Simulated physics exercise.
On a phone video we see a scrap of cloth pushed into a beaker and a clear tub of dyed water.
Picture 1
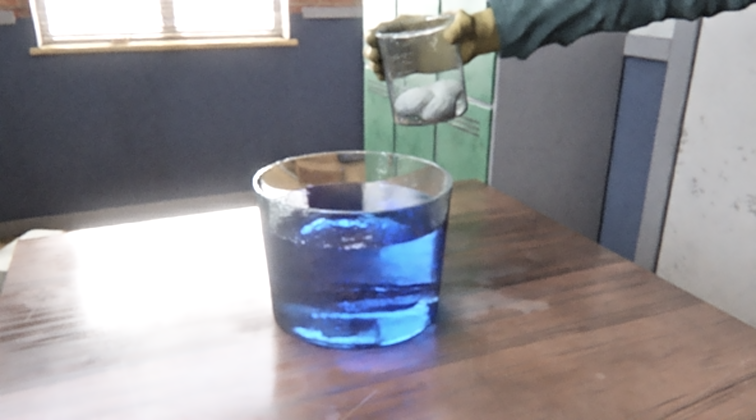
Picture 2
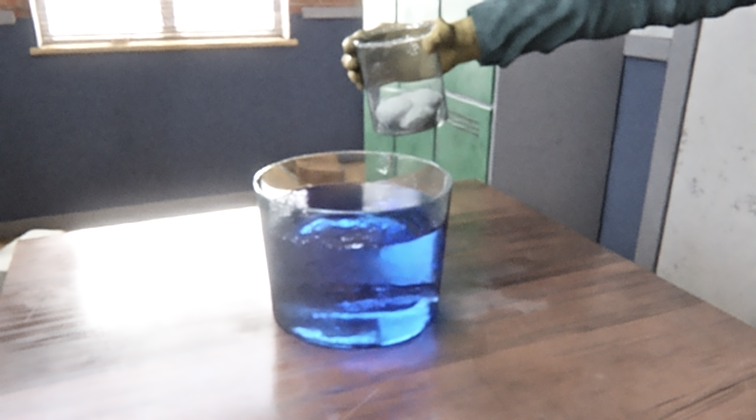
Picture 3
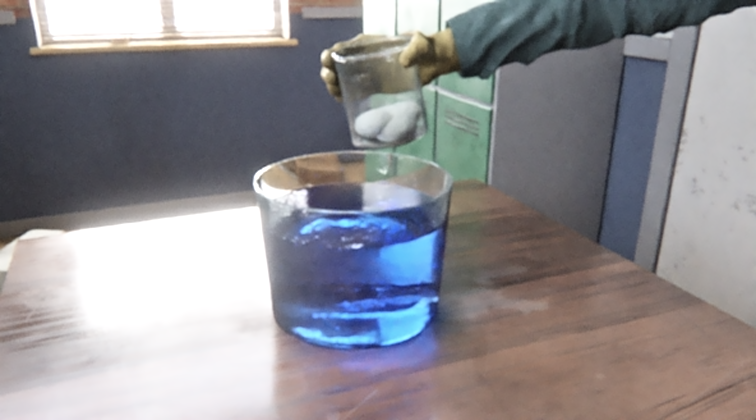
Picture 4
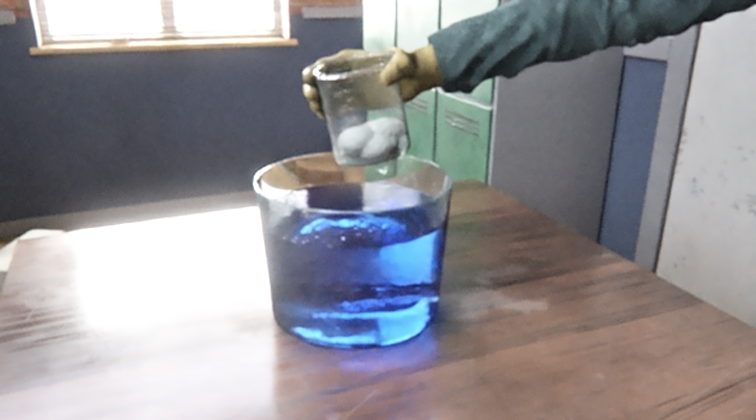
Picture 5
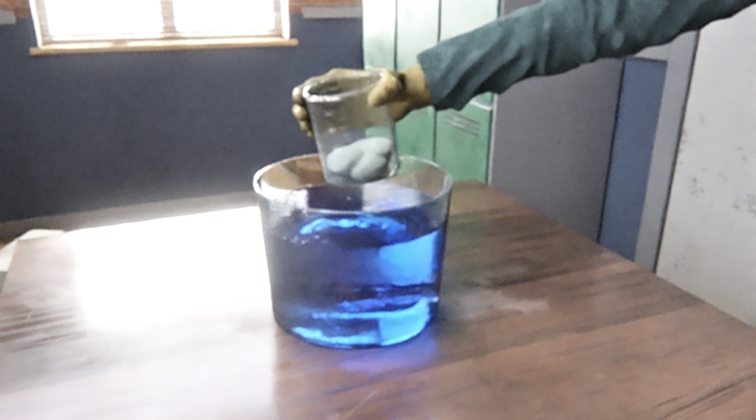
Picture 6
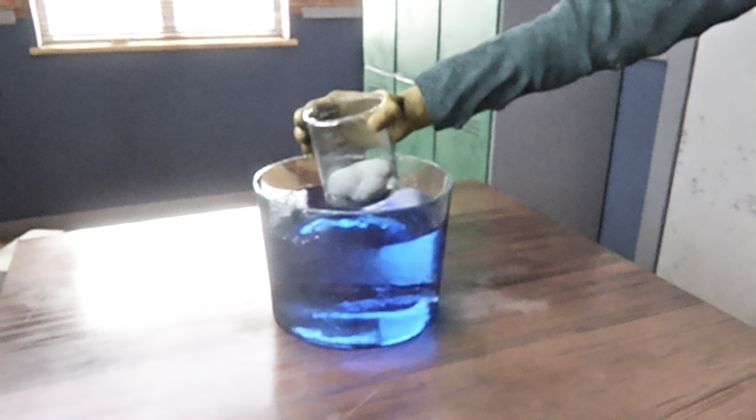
A gloved hand lowers a clear beaker holding pale material leftward over a tub of blue water.
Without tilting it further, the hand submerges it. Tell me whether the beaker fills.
The beaker fills.
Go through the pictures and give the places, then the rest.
In the first picture, beaker (424, 69) mouth up; above the clear tub.
In the second picture, beaker (403, 78) mouth up; scrap of cloth (408, 111); coming down.
In the third picture, beaker (382, 91) mouth up; lower.
In the fourth picture, beaker (364, 108) mouth up; scrap of cloth (371, 140); lower still.
In the fifth picture, beaker (354, 128) mouth up; close to the surface.
In the sixth picture, beaker (354, 150) mouth up; scrap of cloth (360, 181); just over the surface.
A moment on, the beaker enters the dyed water.
Further on, dyed water pours in as the air escapes.
When it is over, the beaker is under, flooded, and the scrap of cloth is wet.
